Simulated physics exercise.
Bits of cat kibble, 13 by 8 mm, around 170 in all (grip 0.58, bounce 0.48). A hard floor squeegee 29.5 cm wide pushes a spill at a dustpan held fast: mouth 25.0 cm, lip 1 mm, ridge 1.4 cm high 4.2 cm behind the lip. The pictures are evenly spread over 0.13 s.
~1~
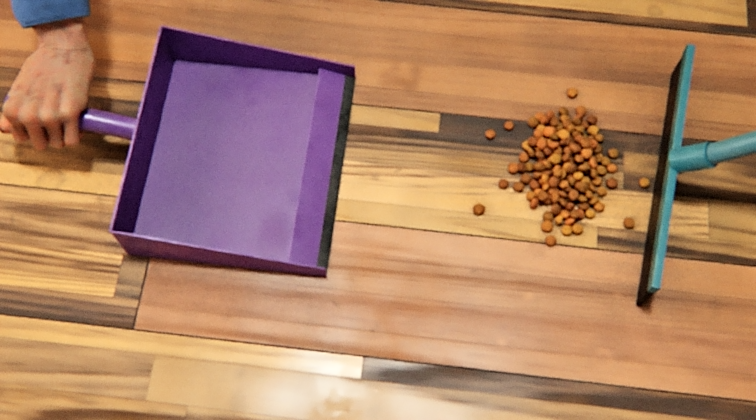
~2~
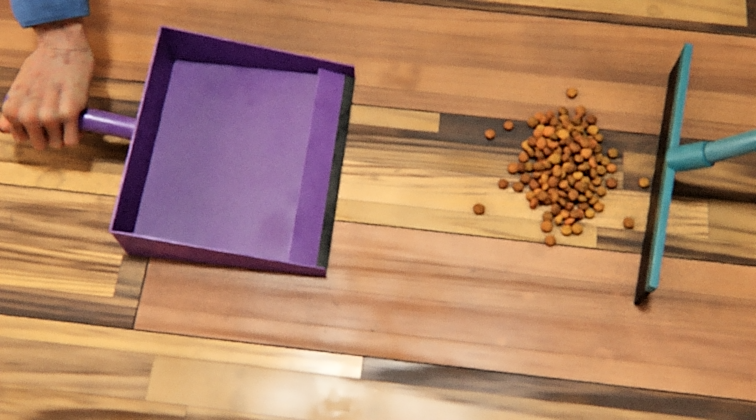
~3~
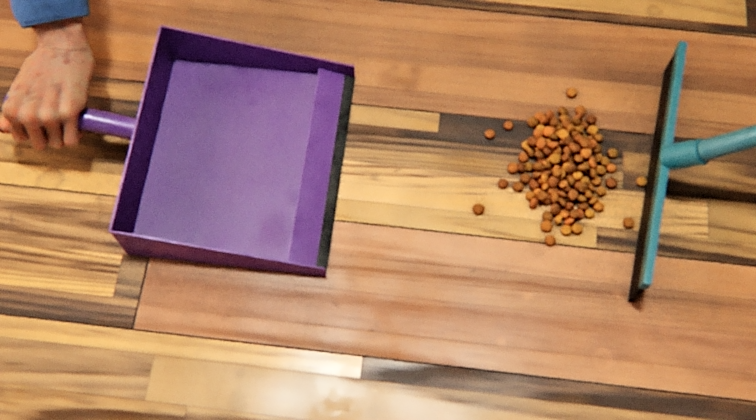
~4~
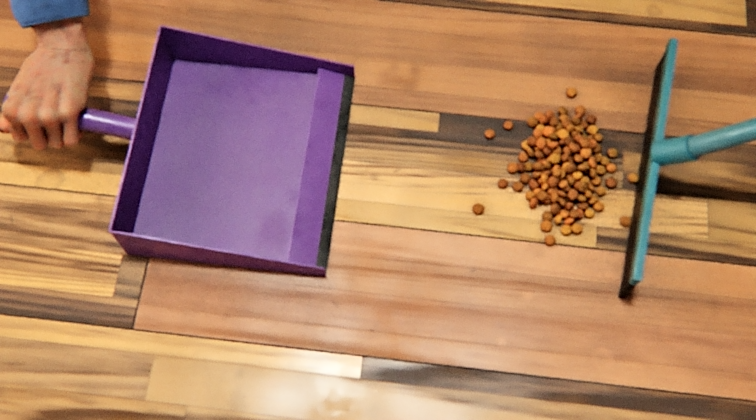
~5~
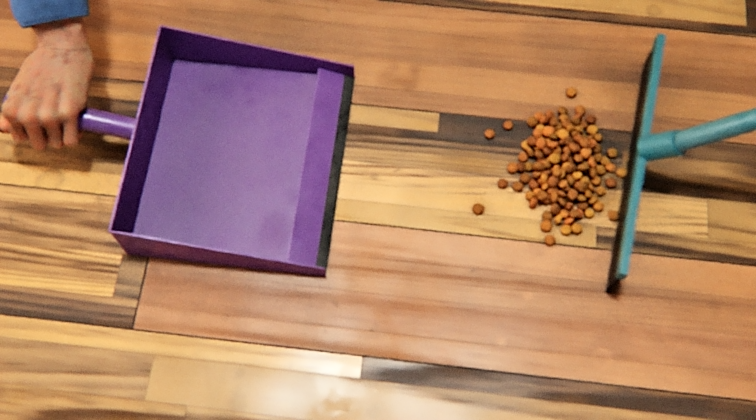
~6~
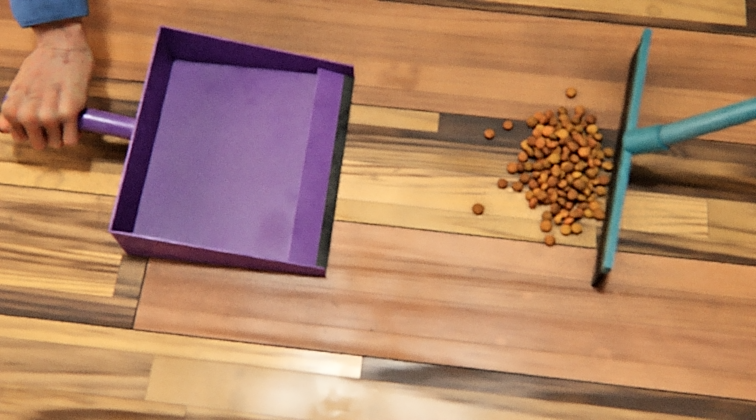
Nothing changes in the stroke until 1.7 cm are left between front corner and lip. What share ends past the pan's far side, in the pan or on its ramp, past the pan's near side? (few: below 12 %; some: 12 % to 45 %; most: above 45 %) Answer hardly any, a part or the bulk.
Far side: A part, pan: A part, near side: Hardly any.
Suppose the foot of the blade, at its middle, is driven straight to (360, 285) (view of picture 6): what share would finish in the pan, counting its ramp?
Some 0 per cent.
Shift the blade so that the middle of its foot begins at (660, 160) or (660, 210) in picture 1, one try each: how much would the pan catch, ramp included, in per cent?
About 25 and 20 per cent.
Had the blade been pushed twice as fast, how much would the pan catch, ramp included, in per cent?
In that case some 40 per cent.
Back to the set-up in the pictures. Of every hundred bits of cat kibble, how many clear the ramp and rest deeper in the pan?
About 0 per cent.
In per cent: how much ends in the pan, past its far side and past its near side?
Far side 35, pan 25, near side 0.
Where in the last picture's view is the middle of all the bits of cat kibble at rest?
Around (356, 92).
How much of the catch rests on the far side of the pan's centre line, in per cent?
About 100 per cent.
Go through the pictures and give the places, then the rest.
The first picture shows blade from (653, 288) to (688, 53), moved 0.0 cm, 0 of the pieces shifted so far; middle of the pieces at (568, 169); pan at (229, 160).
The second picture shows blade from (651, 287) to (686, 52), moved 0.2 cm, 0 of the pieces shifted so far; middle of the pieces at (568, 169).
The third picture shows blade from (645, 284) to (680, 50), moved 0.9 cm, 0 of the pieces shifted so far; middle of the pieces at (568, 169).
The fourth picture shows blade from (635, 280) to (671, 47), moved 1.9 cm, 1 of the pieces shifted so far; middle of the pieces at (567, 169).
The fifth picture shows blade from (621, 274) to (659, 42), moved 3.4 cm, 2 of the pieces shifted so far; middle of the pieces at (567, 169).
The sixth picture shows blade from (606, 268) to (645, 37), moved 4.9 cm, 11 of the pieces shifted so far; middle of the pieces at (559, 170); pan at (228, 160).
Then, 0.25 s after the last picture, middle of the blade 17 cm from the lip; 0 % over the lip, far side 10 %, near side 0 %.
Then, 0.41 s after the last picture, middle of the blade 8 cm from the lip; 0 % over the lip, far side 30 %, near side 0 %.
Then, 0.69 s after the last picture, middle of the blade 4 cm from the lip; 25 % over the lip, far side 35 %, near side 0 %.
In the end, far side 35 %, pan 25 %, near side 0 %, in front of the lip or behind the blade 40 %.
